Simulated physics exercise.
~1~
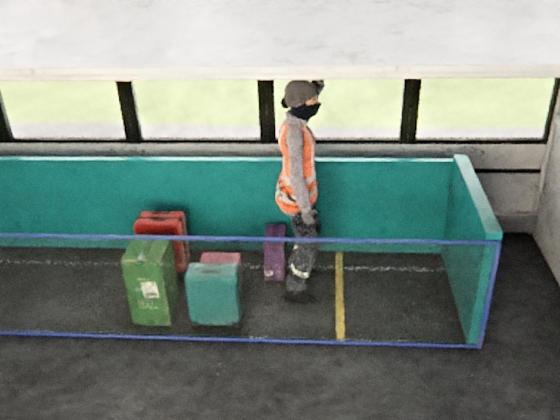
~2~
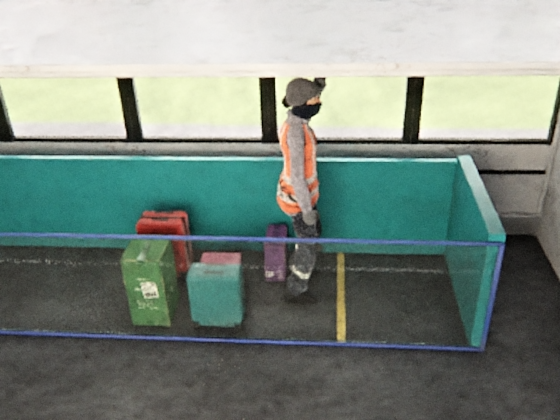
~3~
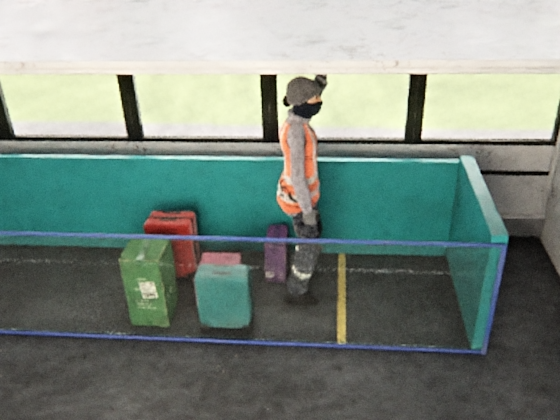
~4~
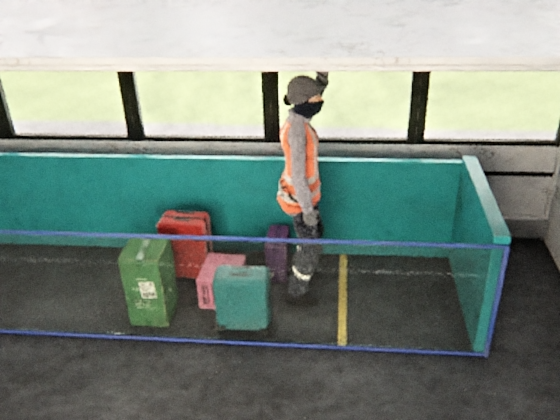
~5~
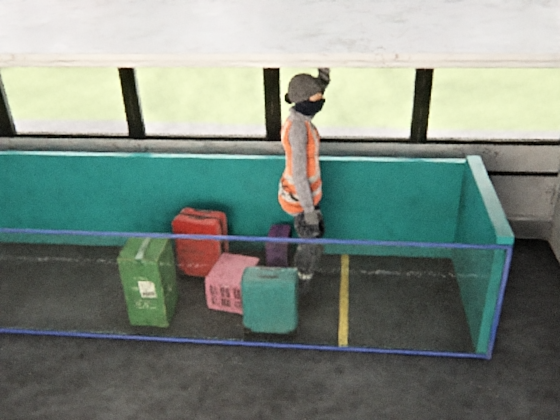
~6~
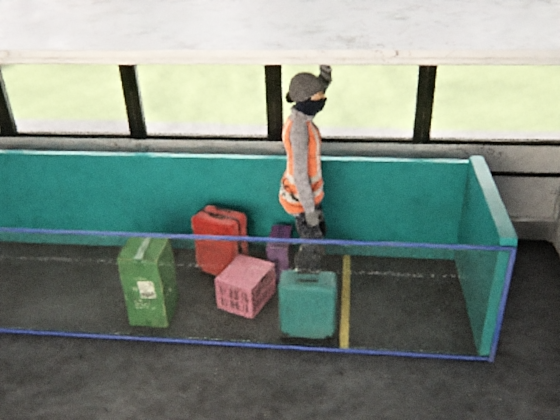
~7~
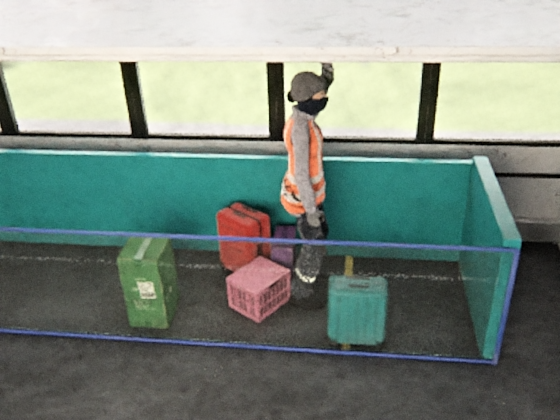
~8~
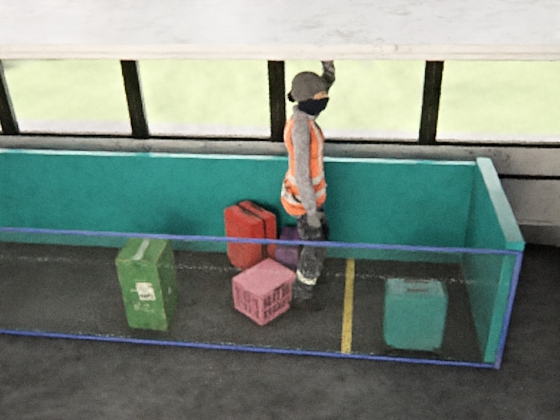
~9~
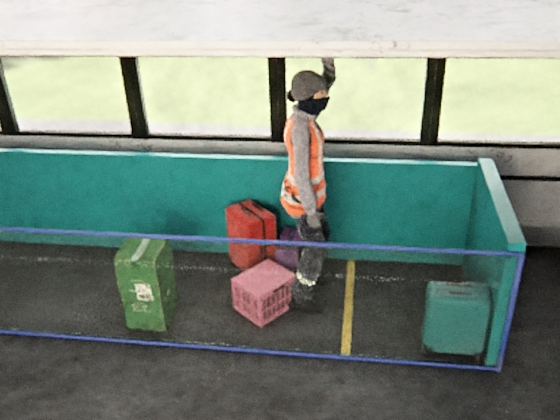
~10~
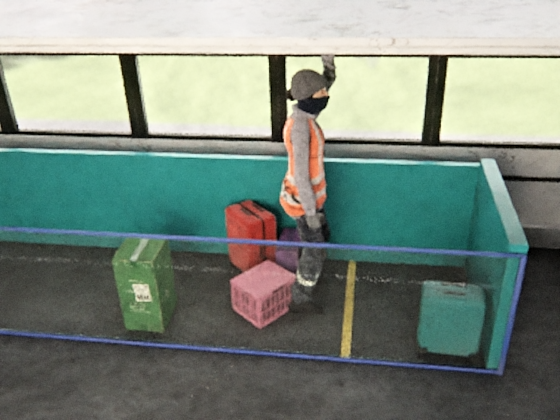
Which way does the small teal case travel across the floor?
The small teal case moves to the right.
